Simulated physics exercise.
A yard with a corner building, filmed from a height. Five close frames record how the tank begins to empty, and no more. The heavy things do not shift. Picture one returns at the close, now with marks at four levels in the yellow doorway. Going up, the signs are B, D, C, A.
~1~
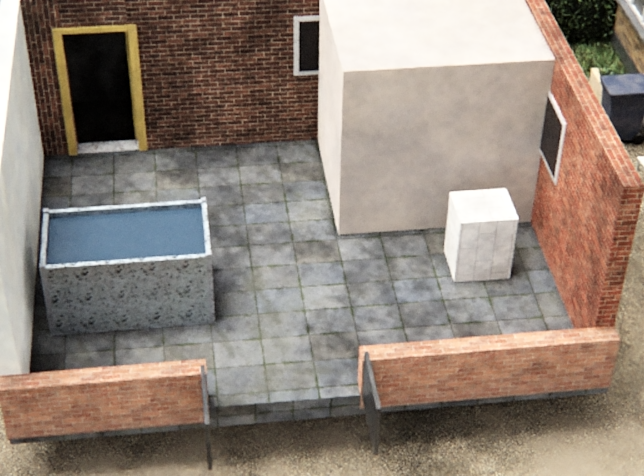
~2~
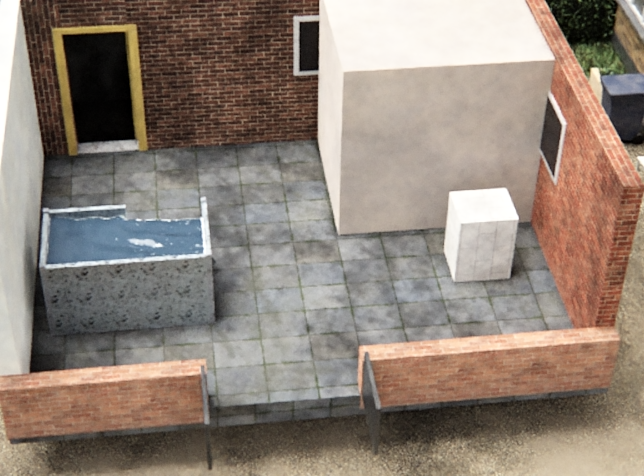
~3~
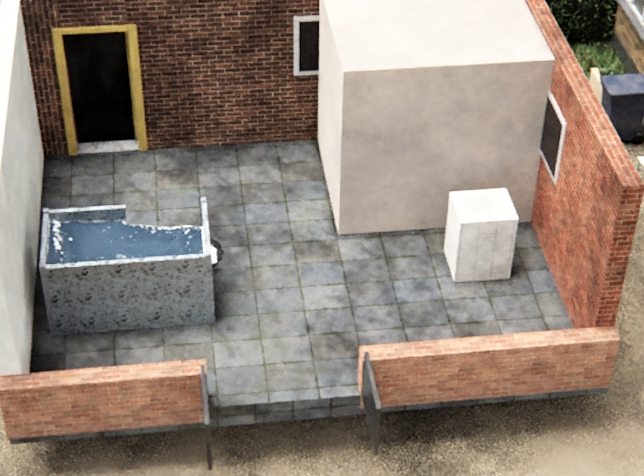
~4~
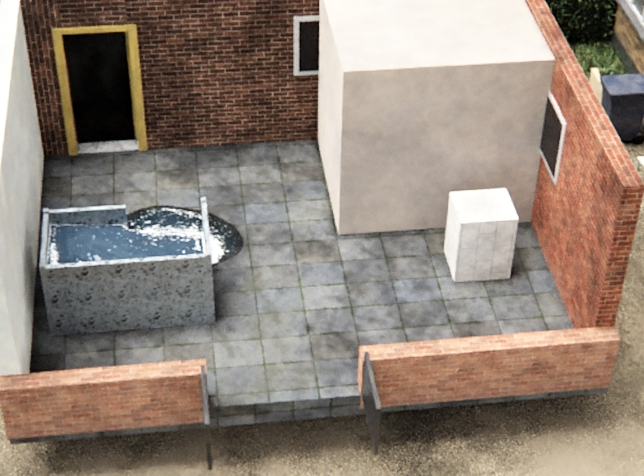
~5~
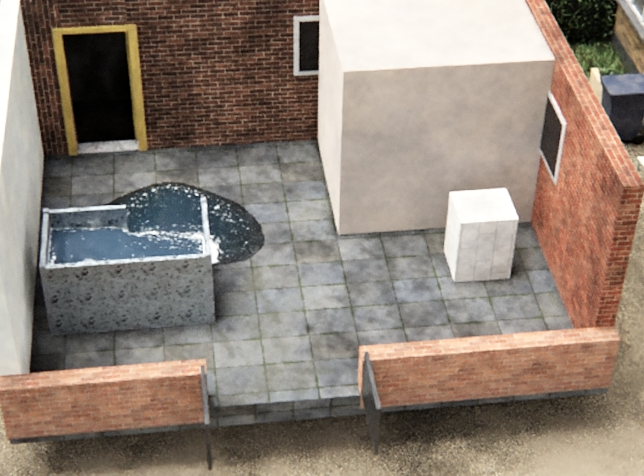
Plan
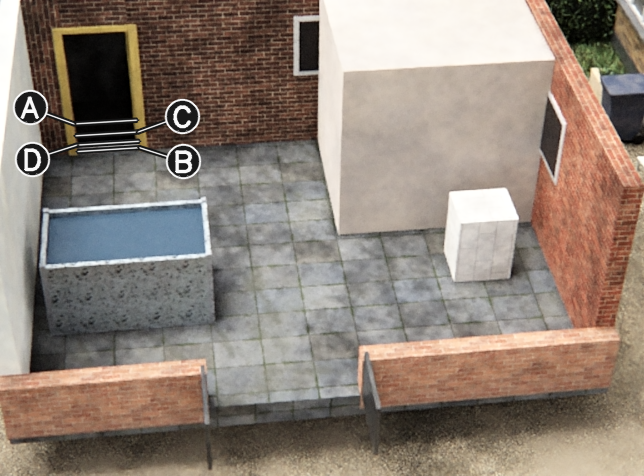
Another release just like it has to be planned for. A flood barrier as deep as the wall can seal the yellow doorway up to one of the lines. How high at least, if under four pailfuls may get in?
C.
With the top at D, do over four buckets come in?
Yes, it does.
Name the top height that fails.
D.
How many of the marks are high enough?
Two.
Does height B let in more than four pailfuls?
Yes, it does.
On the marked copy, A at (105, 122); B at (108, 149); C at (106, 133); D at (108, 143); from the bottom up B, D, C, A.
If A is chosen, nothing gets over.
If B is chosen, dozens of bucketfuls pour in.
If C is chosen, a splash gets over, under a bucket.
If D is chosen, about 13 bucketfuls get in.
